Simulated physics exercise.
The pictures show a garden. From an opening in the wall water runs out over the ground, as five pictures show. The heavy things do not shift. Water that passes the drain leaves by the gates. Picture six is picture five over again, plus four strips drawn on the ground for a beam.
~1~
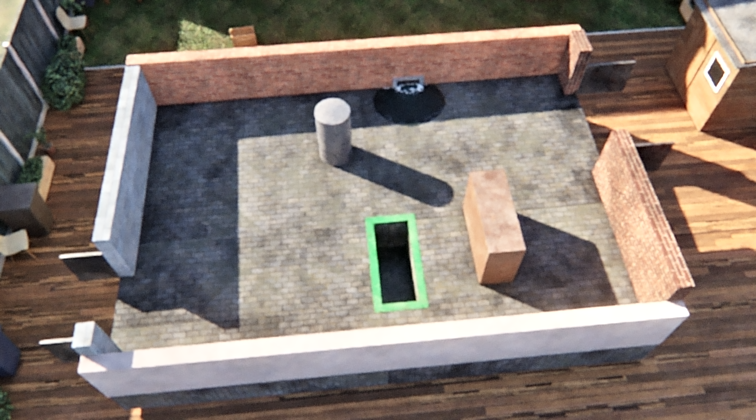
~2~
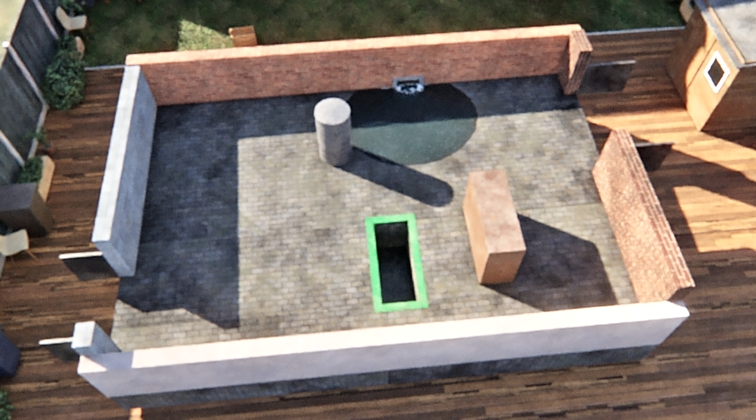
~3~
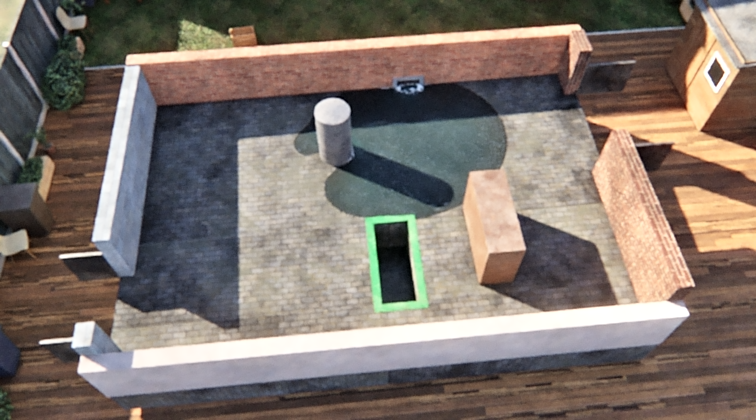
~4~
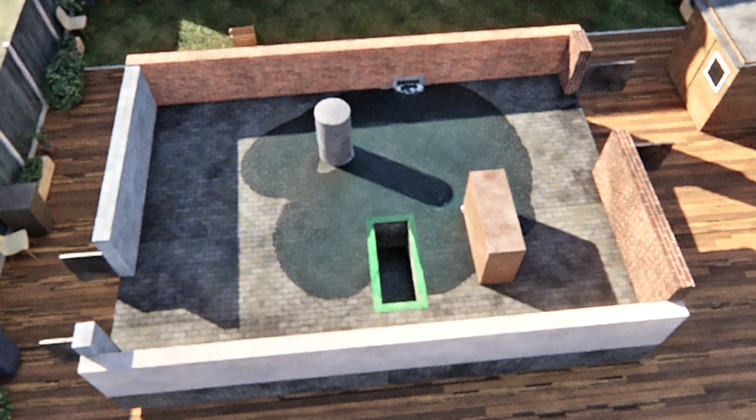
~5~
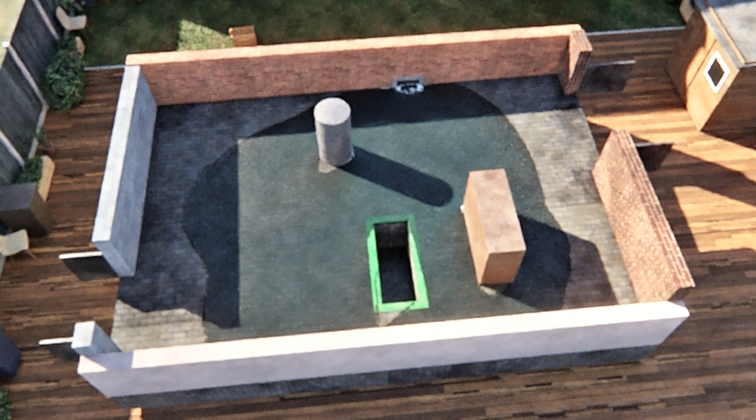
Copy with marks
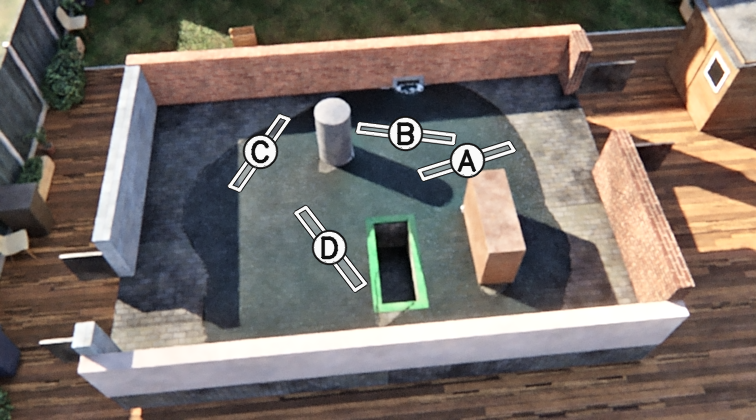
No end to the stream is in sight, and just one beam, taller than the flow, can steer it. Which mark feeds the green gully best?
Use spot D.
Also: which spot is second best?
The answer is C.
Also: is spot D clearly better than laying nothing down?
Yes, it helps clearly.
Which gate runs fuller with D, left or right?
More leaves on the left.
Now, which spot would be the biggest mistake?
That is spot B.
On the marked copy, A from (421, 174) to (511, 146); B from (358, 127) to (453, 139); C from (234, 188) to (284, 117); D from (301, 210) to (360, 286).
For spot A, about 28 % of the stream runs into the green gully, about 71 % out by the gates.
For spot B, about 20 % of the stream runs into the green gully, about 79 % out by the gates.
For spot C, about 45 % of the stream runs into the green gully, about 54 % out by the gates.
For spot D, about 62 % of the stream runs into the green gully, about 38 % out by the gates.
